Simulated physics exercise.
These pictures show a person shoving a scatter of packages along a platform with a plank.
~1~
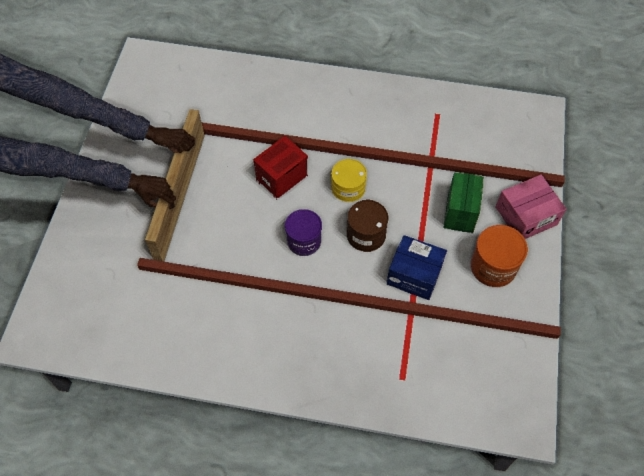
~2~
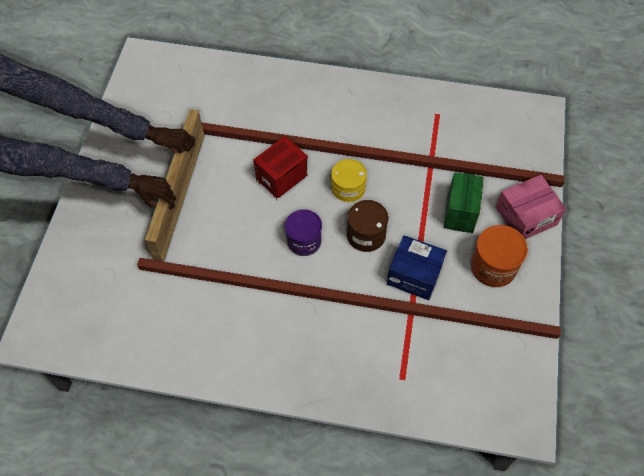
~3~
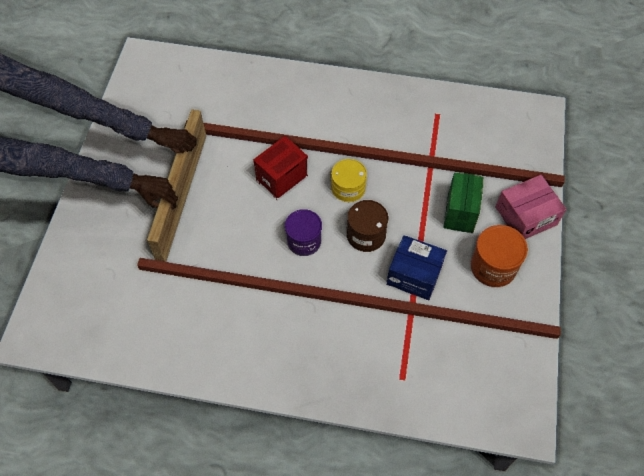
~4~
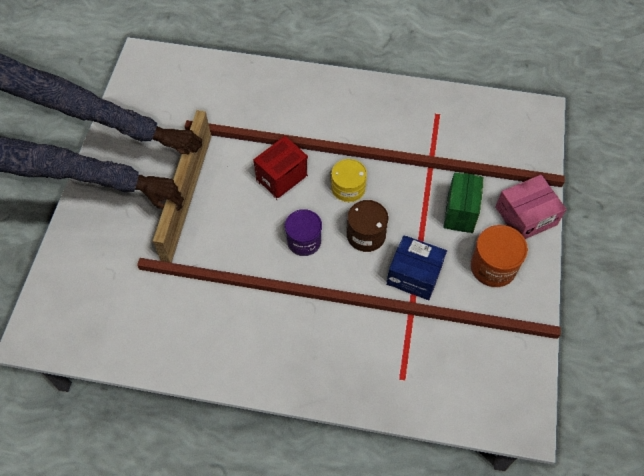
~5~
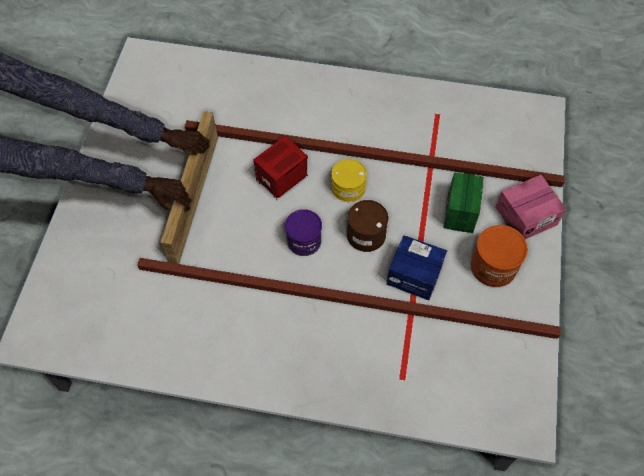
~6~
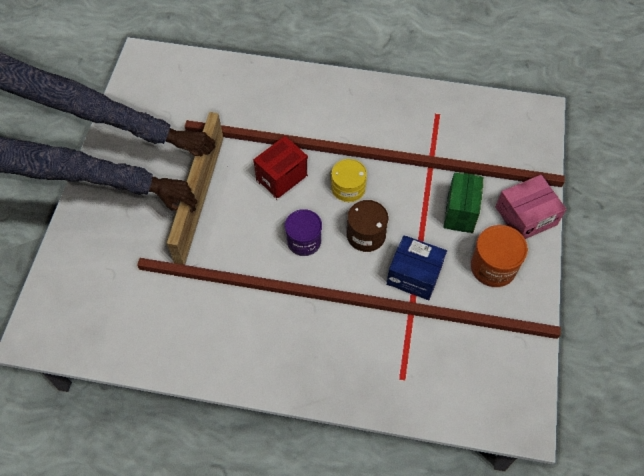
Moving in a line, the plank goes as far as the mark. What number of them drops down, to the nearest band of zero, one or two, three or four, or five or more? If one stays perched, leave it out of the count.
Nearest band: Zero.
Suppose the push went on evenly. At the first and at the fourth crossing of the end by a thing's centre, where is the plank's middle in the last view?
The middle is near (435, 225) first and near (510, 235) after.
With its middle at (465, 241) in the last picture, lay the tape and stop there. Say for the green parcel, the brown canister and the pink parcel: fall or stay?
Note: Green parcel stays up top / brown canister stays up top / pink parcel falls away.
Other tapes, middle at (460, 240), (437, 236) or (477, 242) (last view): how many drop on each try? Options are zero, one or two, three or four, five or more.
In order: Either one or two, then one or two, then one or two.
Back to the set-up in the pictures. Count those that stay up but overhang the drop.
So the number is 1.
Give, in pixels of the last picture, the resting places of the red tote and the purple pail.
Near (446, 182) and (438, 252).
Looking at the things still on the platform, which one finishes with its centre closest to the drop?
The pink parcel winds up nearest.
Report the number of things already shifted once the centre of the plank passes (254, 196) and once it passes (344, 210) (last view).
Well, it's 1 at the first one and 4 at the second.
A little later, none off yet; pink parcel at rest near (530, 208); orange pail at rest near (498, 257); green parcel at rest near (464, 203).
When it is over, the number that fall off is zero.
